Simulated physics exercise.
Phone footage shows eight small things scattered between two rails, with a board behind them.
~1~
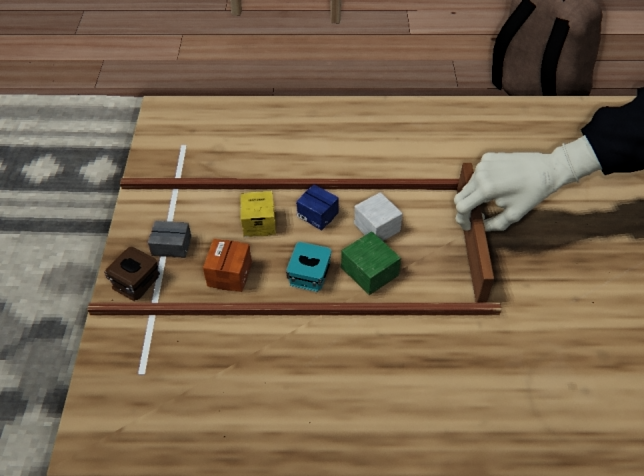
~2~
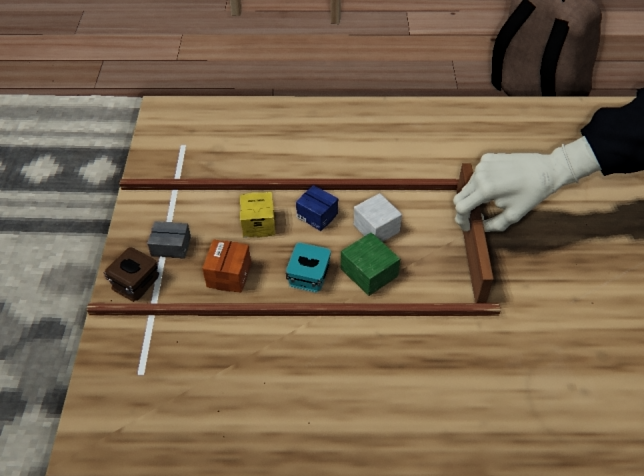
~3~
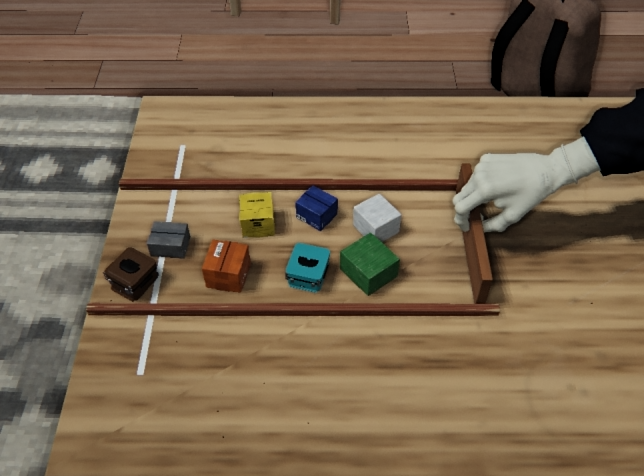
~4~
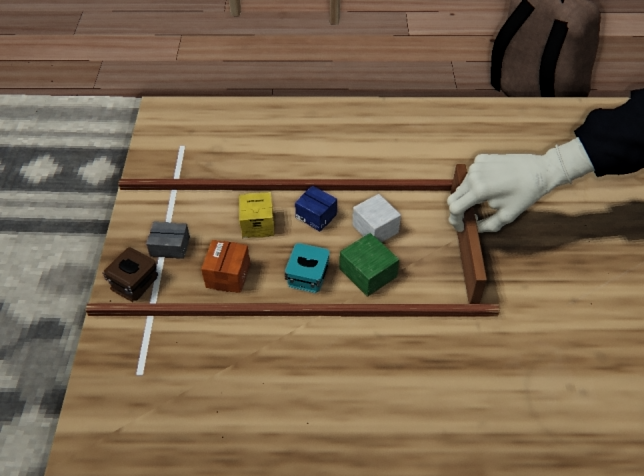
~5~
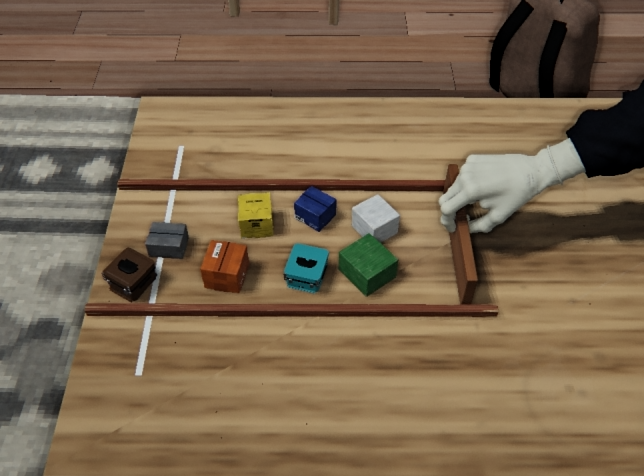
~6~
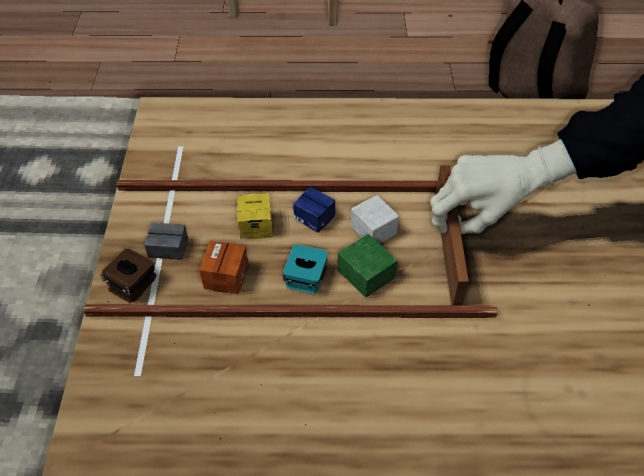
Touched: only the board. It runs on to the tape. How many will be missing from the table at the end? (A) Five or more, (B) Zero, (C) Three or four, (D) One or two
Three or four (C).
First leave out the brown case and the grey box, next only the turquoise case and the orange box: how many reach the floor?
1 in the first try, 1 in the second.
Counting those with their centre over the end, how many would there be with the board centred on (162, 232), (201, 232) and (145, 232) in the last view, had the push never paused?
First 3, then 1, finally 6.
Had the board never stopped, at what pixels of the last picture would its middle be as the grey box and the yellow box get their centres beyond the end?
Approx. (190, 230) / approx. (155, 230) for the other.
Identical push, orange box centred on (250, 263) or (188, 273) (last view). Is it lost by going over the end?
In order, the object goes off, then goes off.
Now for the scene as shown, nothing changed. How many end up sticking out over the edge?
Counting them gives 3.
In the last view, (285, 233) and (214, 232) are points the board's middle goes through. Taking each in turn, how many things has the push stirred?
The number moved is 6 and then 8.
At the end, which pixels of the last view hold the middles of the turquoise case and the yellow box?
(98, 267), and the other (112, 224).
A little later, none off yet; brown case at rest near (130, 276); grey box at rest near (167, 241); orange box at rest near (225, 268).
Next, none off yet; brown case at rest near (130, 276); grey box at rest near (167, 241); orange box shifted about its own width near (181, 269).
Later still, none off yet; brown case tilted well over near (63, 301); grey box shifted about its own width near (113, 241); orange box shifted well along near (102, 268).
When it is over, the number that fall off is three or four; down, orange box, grey box and brown case.
